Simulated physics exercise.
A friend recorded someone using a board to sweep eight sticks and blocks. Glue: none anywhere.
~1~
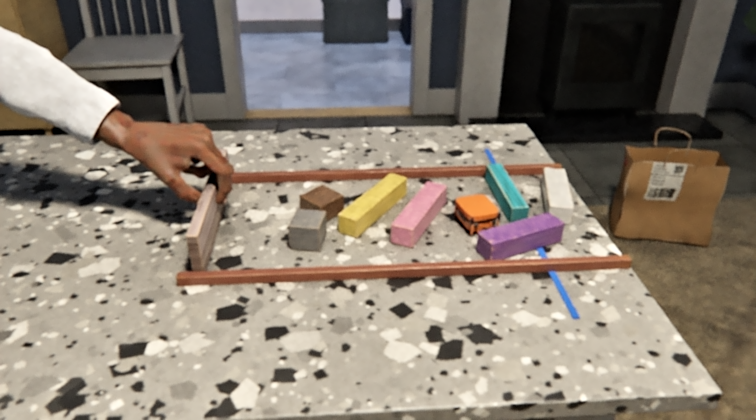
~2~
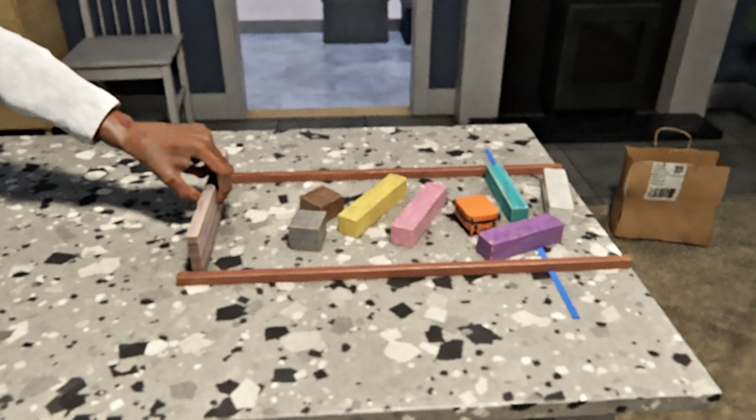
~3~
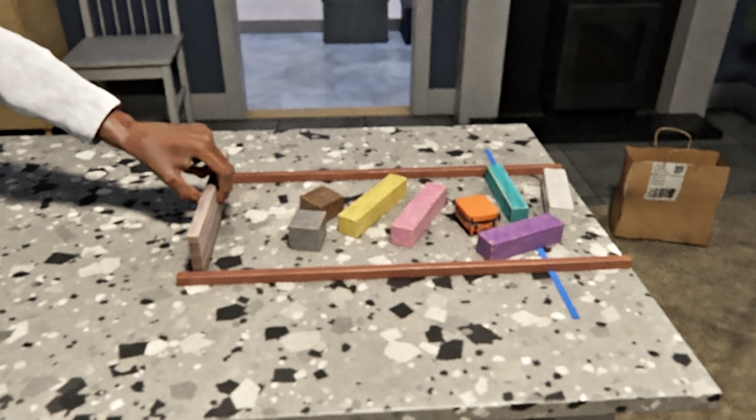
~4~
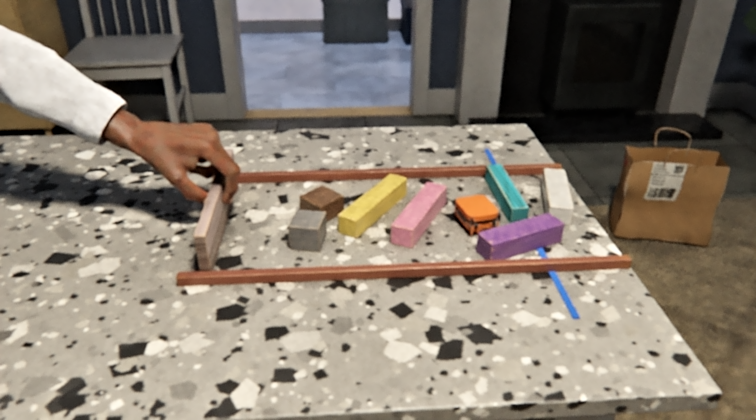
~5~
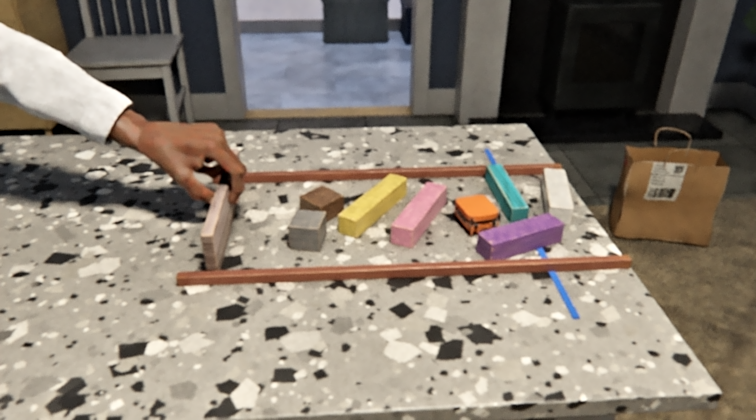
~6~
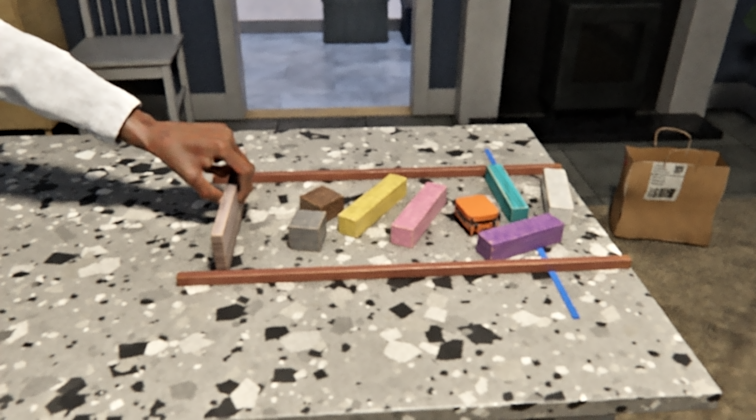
On a speckled stone tabletop, a hand slides an upright board slightly rightward between two long reddish-brown rails toward grey, brown, yellow, pink, orange, turquoise, purple and white pieces, which stay still near a strip of blue tape.
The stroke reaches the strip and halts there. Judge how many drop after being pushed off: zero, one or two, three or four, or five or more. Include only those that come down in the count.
Number dropping: Three or four.
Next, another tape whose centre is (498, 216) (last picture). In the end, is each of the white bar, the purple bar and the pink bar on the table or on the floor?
Observed: White bar toppled; purple bar not toppled; pink bar not toppled.
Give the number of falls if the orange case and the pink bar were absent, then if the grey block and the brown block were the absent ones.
Try 1: 1; try 2: 1.
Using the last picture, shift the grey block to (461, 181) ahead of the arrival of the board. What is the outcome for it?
Lab note: It does not drop.
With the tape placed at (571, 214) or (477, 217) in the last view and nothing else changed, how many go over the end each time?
Result, try by try: 6, 1.
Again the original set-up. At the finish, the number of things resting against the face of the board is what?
That would be 3 of them.
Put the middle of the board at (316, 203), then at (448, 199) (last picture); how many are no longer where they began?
I get 3 at the one place and 8 at the other.
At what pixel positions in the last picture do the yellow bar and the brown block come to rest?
The yellow bar finishes at (557, 195); the brown block finishes at (529, 192).
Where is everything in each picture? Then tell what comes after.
In the first frame, white bar (557, 195); turquoise stick (506, 192); purple bar (520, 237); board (212, 206); tape (522, 215).
In the second frame, turquoise stick (506, 193); grey block (308, 231).
In the third frame, purple bar (520, 237); yellow bar (375, 204).
In the fourth frame, white bar (556, 195); orange case (476, 216).
In the fifth frame, turquoise stick (506, 193); pink bar (420, 213).
In the sixth frame, white bar (556, 195); turquoise stick (506, 193); purple bar (520, 237); board (233, 205); tape (522, 215).
Soon after, none off yet; white bar at rest near (556, 195); turquoise stick at rest near (506, 193); purple bar at rest near (520, 237).
In the end, the number that fall off is three or four; gone, orange case, turquoise stick and white bar.
